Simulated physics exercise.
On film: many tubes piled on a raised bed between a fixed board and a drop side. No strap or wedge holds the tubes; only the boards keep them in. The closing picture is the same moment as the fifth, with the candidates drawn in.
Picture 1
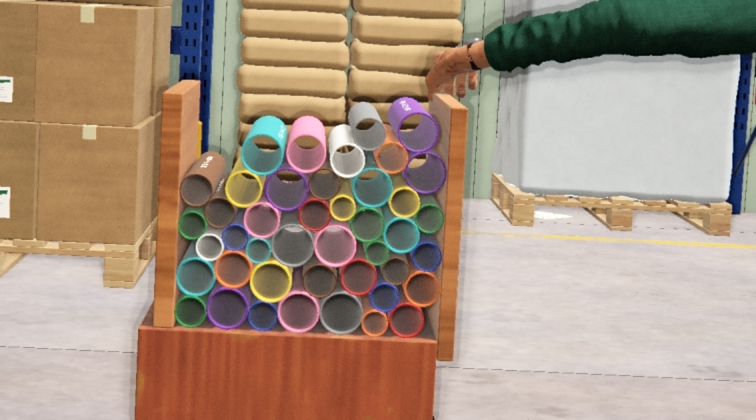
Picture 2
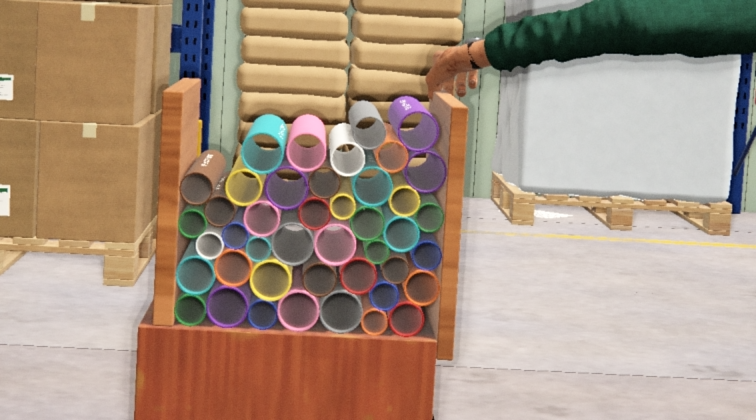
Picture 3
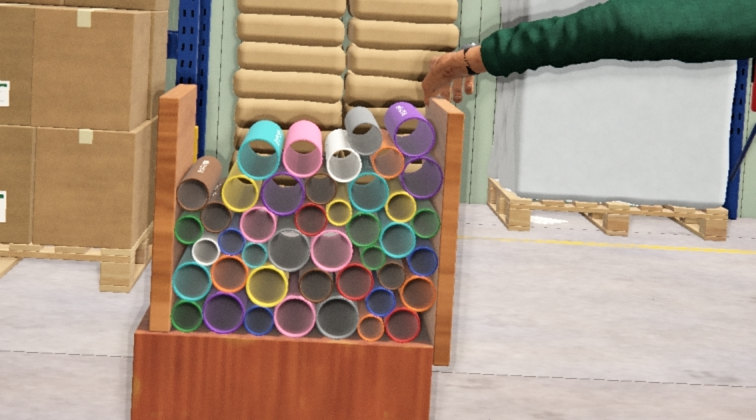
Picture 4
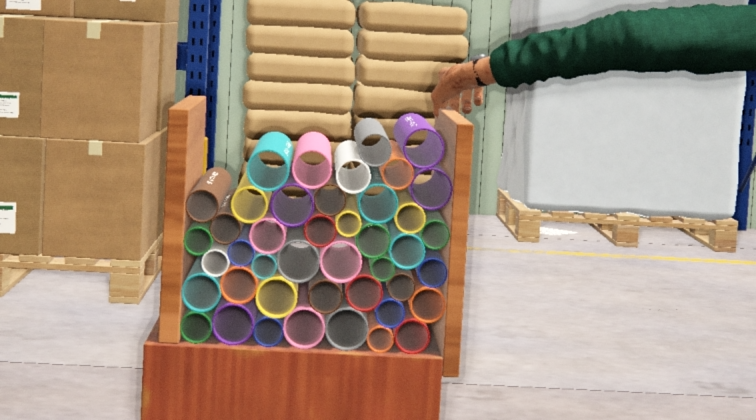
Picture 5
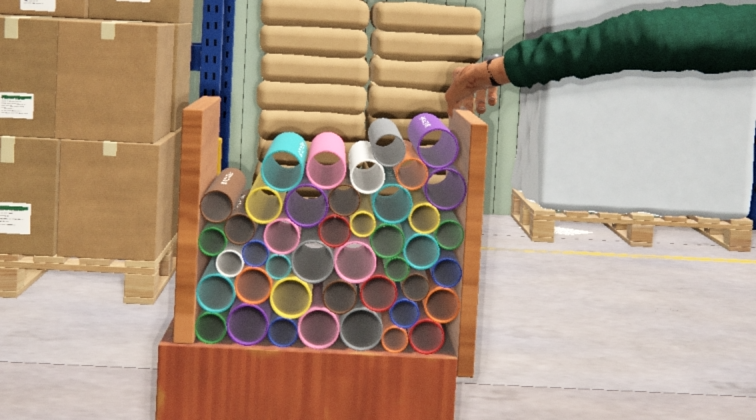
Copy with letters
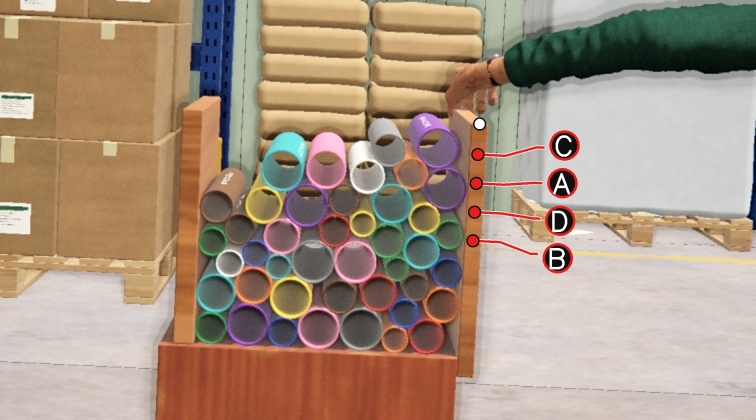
We see colourful tubes stacked between two upright wooden boards in a warehouse, while a green-sleeved arm reaches in from the right, its hand near the right board. The view shifts slightly, but the tubes show no clear movement.
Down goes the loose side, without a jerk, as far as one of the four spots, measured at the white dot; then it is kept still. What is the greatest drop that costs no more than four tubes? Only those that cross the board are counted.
The lowest mark that will do is B.
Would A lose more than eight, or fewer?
It loses fewer than eight.
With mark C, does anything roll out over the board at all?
At C: No.
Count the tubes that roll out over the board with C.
With C, none.
On the marked copy, A at (476, 184); B at (473, 241); C at (478, 154); D at (475, 212); the white dot at (480, 124).
Taking B. A third of the way, top of the board (467, 178).
Two thirds of the way, top of the board (464, 239).
When it is over, top of the board (464, 240), one out over the board.
As for the rest, A none out over the board; C none out over the board; D one out over the board.
